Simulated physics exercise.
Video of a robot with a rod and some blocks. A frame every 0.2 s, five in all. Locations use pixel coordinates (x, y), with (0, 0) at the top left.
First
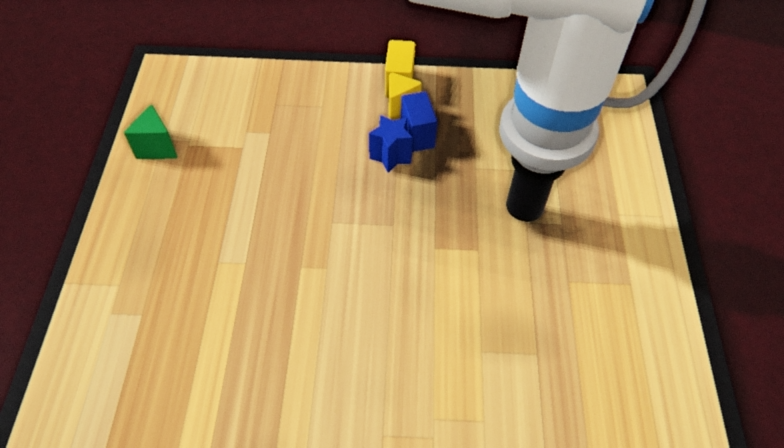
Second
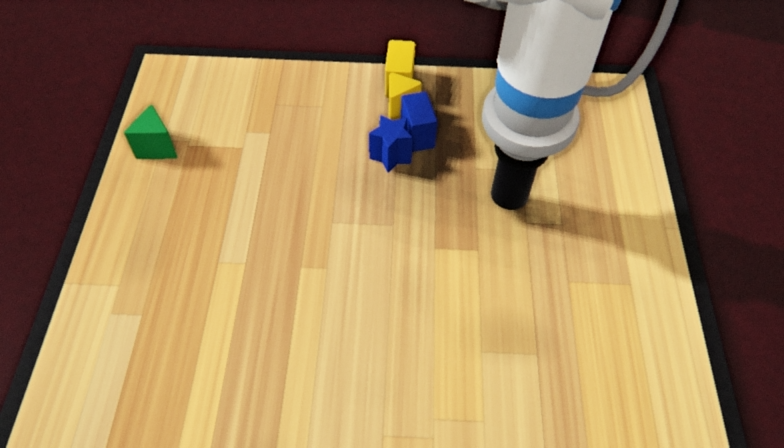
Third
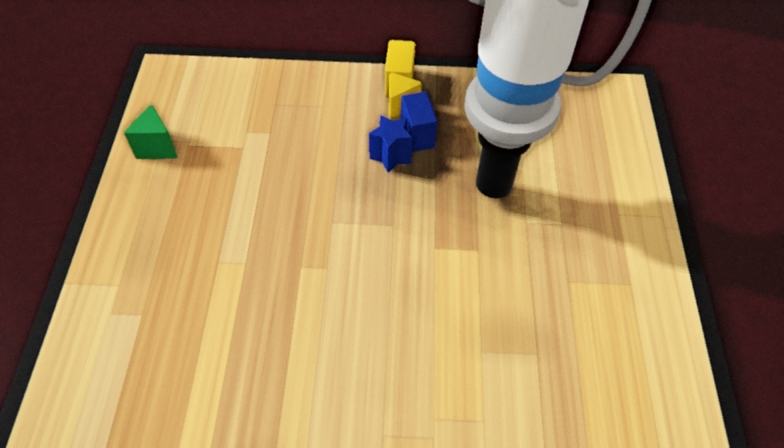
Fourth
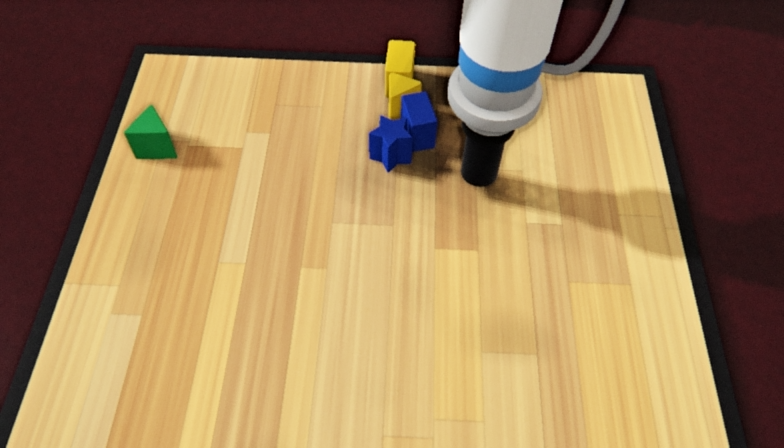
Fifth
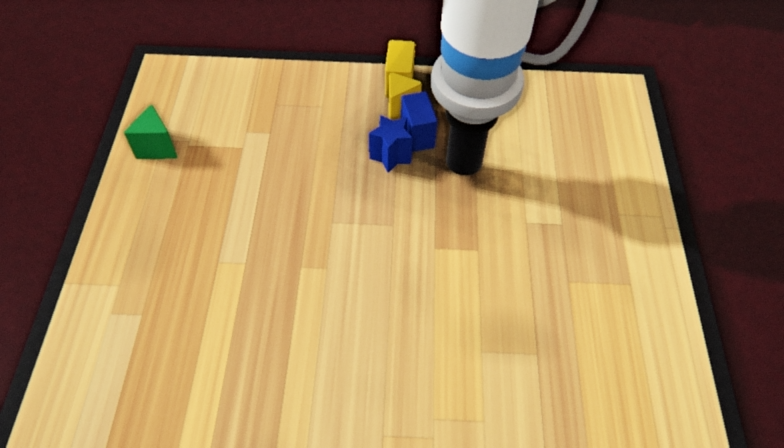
A robot arm slides its black rod left and upward across the board beside still blocks.
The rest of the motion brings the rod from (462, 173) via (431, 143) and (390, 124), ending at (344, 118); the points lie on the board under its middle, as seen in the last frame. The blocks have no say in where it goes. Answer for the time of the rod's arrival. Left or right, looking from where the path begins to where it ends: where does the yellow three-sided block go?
Over to the right.
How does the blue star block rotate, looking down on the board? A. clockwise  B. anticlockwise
Correct choice: B.
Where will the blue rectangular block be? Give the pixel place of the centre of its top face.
Somewhere near (327, 65).
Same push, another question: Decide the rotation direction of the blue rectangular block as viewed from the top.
It twists clockwise.
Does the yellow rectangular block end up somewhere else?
That would be a no.
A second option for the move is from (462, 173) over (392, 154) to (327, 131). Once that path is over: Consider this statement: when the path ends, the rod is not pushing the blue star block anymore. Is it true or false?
That is false.
The first path, step by step. One third of the way, rod (432, 131); blue star block (387, 129), turned 25° anticlockwise; yellow three-sided block (381, 77); blue rectangular block (399, 97), turned 15° anticlockwise.
Two thirds of the way, rod (390, 112); blue star block (386, 128), turned 30° anticlockwise; yellow three-sided block (346, 57); blue rectangular block (359, 77).
At the end, rod (343, 106); blue star block (386, 128), turned 30° anticlockwise; yellow rectangular block unmoved; yellow three-sided block (338, 44), turned 50° clockwise; blue rectangular block (327, 65), turned 35° clockwise.
